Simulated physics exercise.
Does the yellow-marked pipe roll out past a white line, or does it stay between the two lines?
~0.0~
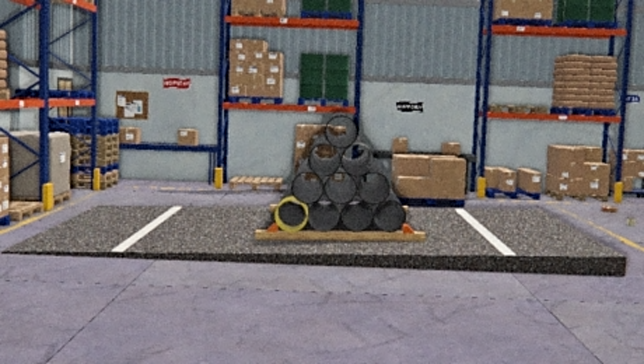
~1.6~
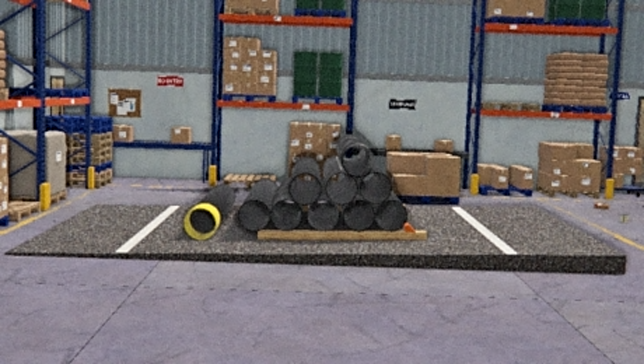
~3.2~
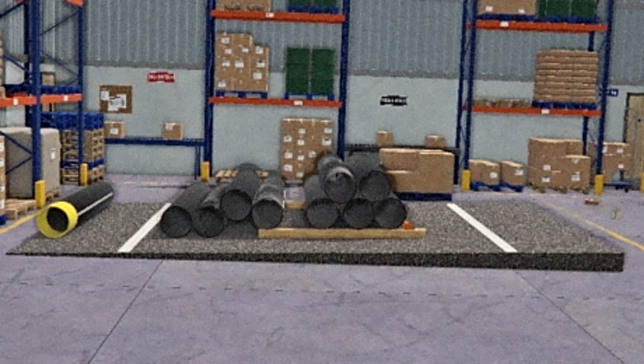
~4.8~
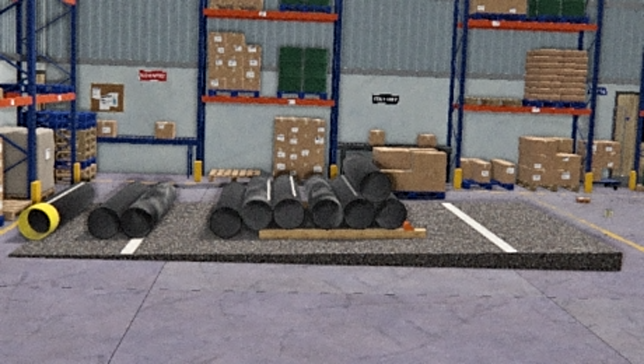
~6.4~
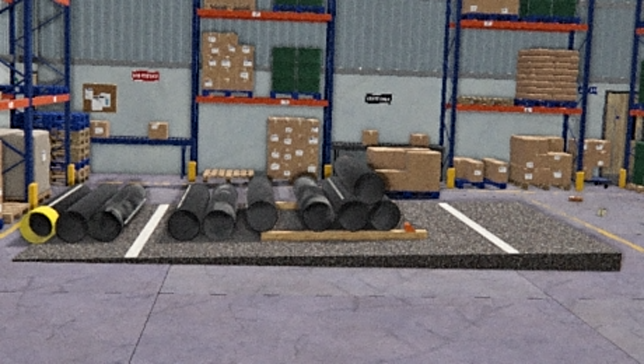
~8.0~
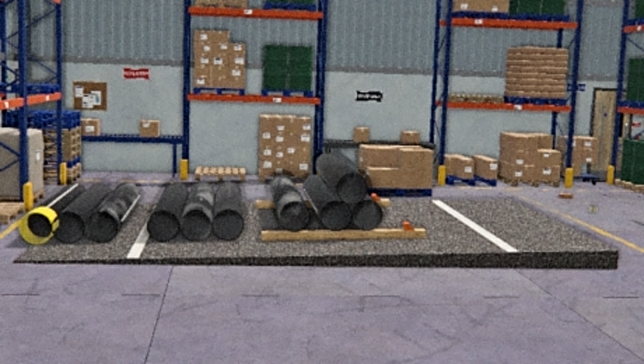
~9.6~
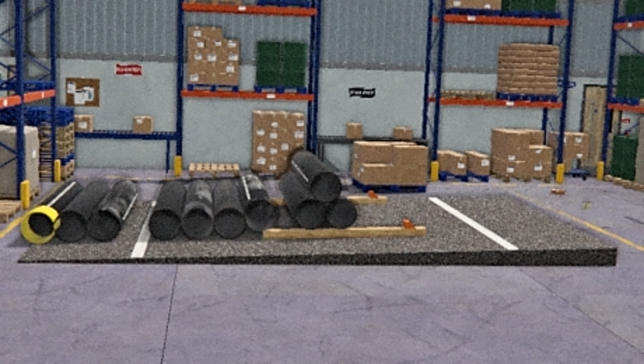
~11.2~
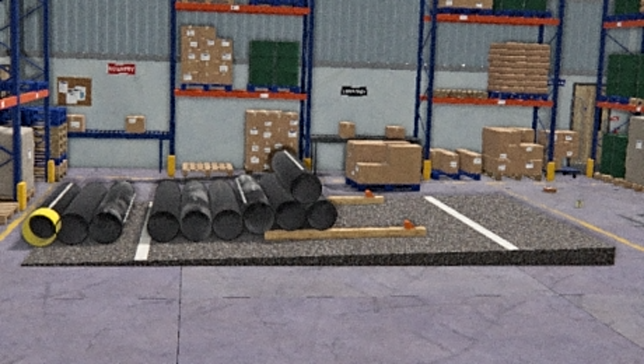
It rolls out past the left white line and comes to rest near the left end of the gravel pad.
